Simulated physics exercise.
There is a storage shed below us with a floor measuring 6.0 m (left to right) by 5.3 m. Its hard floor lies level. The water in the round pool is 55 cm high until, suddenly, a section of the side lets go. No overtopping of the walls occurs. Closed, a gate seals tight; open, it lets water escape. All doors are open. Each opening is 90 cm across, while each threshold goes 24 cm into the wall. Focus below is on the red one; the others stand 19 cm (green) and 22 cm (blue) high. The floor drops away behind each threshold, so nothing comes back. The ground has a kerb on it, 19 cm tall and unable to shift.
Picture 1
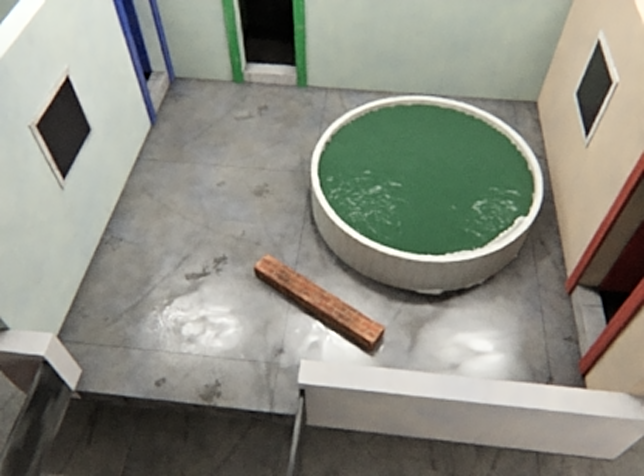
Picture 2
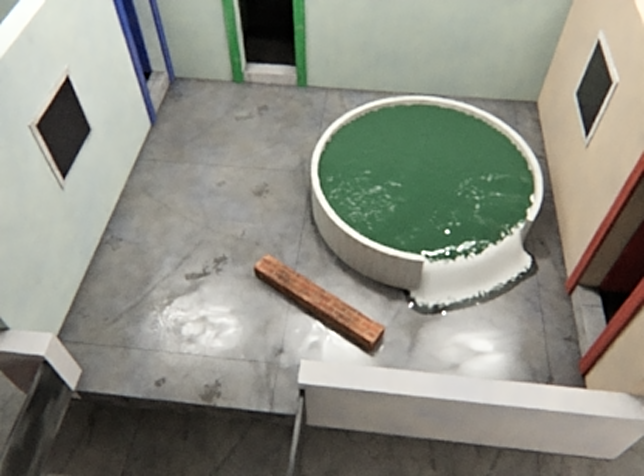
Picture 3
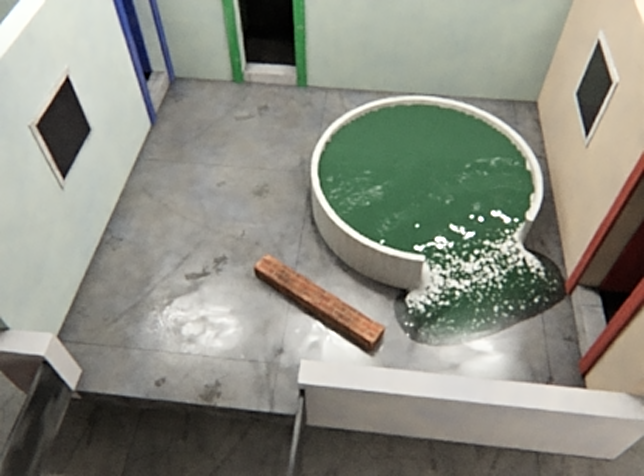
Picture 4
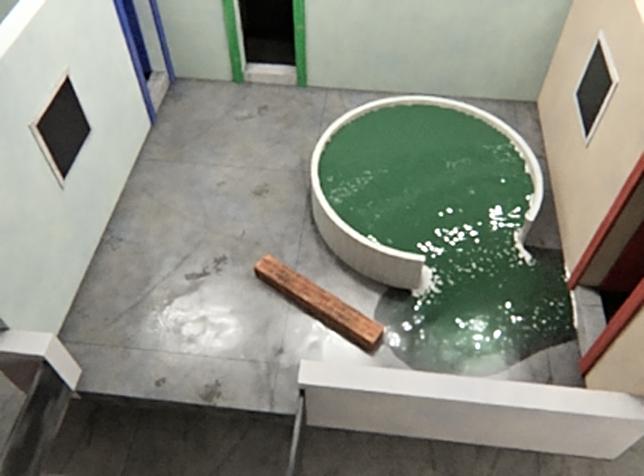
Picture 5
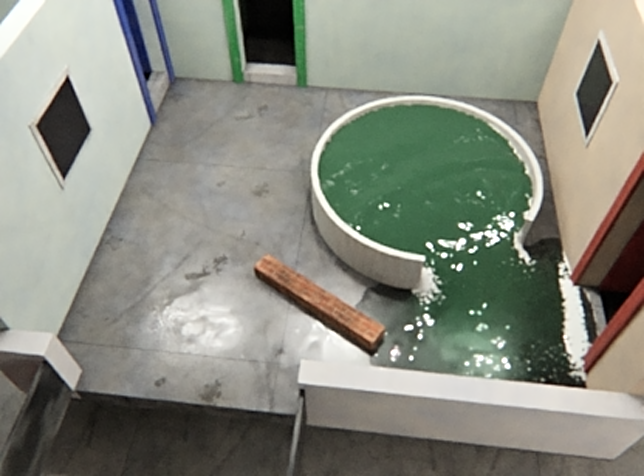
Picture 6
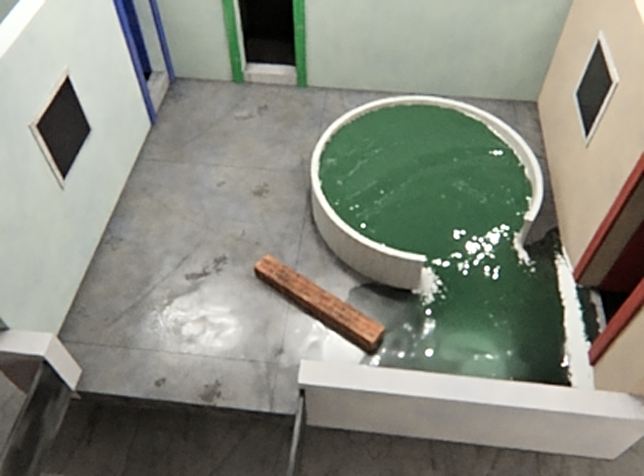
Green water pours through a gap in the round pool and spreads to the red door.
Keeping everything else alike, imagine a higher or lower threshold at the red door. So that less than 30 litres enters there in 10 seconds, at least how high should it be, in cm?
At least 34 cm or so.
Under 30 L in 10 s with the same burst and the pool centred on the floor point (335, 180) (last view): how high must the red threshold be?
In that case about 26 cm.
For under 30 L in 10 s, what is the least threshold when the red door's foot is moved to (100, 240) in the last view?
About 11.5 cm.
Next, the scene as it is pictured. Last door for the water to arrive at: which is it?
It's the green one.
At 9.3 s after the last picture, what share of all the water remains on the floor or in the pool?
About 86 in every hundred.
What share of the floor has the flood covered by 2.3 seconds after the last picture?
I'd say near 40 percent.
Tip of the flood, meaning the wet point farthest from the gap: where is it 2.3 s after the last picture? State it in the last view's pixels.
At about (107, 372).
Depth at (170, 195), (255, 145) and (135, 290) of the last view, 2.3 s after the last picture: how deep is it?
In that order: 0, 0 and 2 cm.
Then, 0.7 s after the last picture water covers 20 % of the floor, deepest (55 cm) near (581, 377); 32 cm at the red door, 3 litres in over its 23 cm threshold.
Then, 2.3 s after the last picture water covers 40 % of the floor, deepest (38 cm) near (587, 408); 36 cm at the red door, 114 litres in over its 23 cm threshold.
Then, 9.3 s after the last picture water covers 95 % of the floor, deepest (14 cm) near (136, 162); 13 cm at the red door, 156 litres in over its 23 cm threshold.
At the red door as built, the water peaked near 42 cm, 1.5 s after the last picture.
With a threshold of 28 cm, 81 litres would have come in within the 10 s; with 38 cm, 11 litres. So under 30 litres takes about 34 cm.
